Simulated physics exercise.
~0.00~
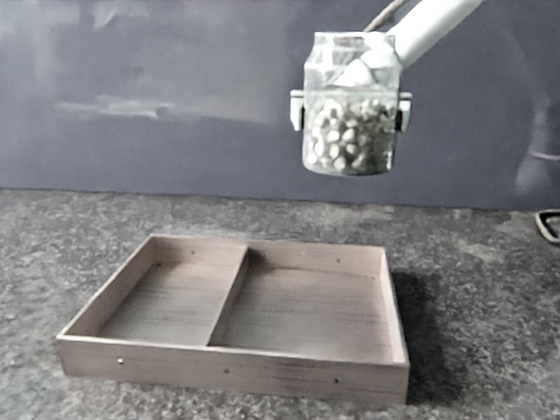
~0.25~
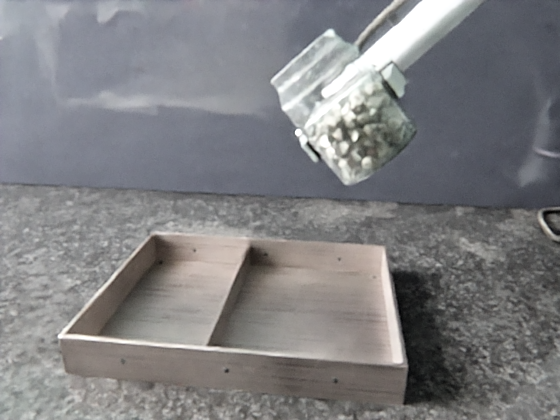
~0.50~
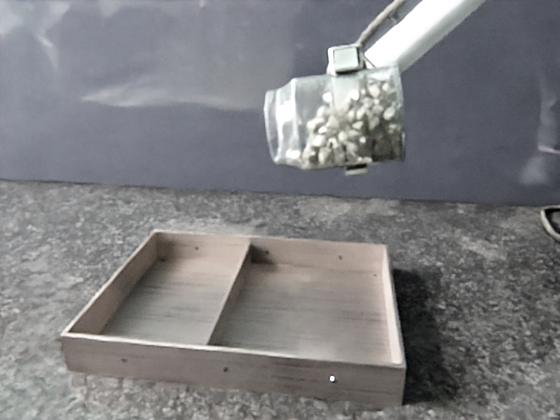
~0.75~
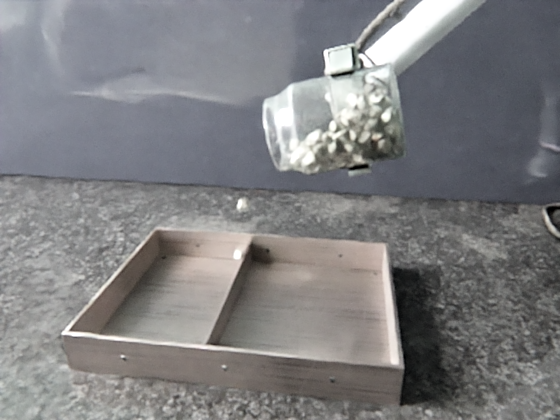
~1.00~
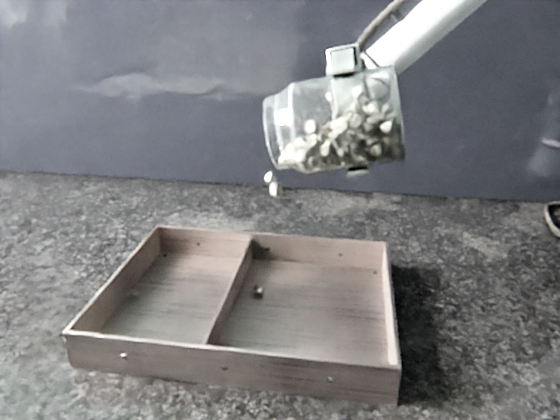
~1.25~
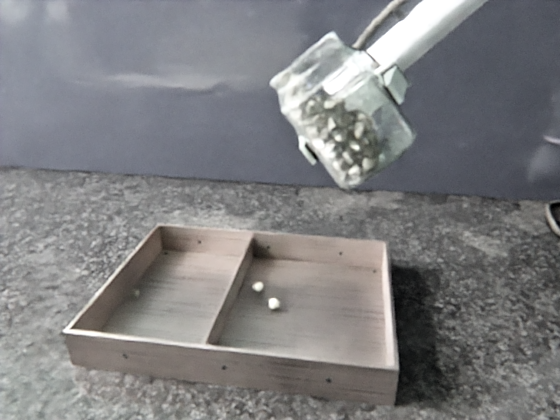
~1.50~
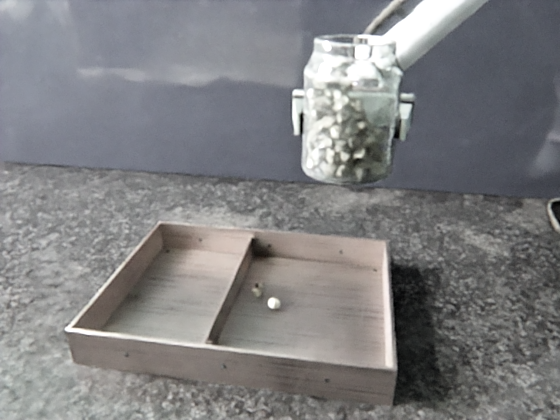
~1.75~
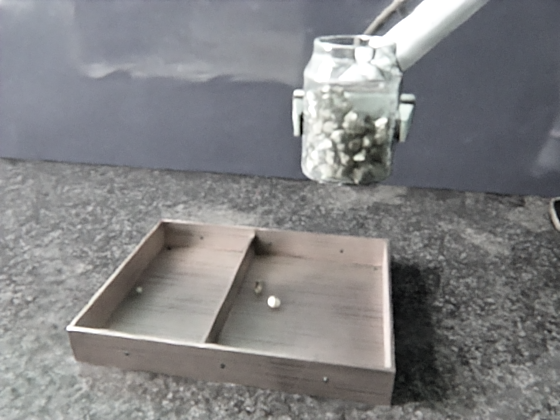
A glass jar full of small pebbles, held by a robot arm, tipped over to the left above a divided wooden tray and dropped just a few pebbles into it, then swung back upright with nearly all of them still inside.
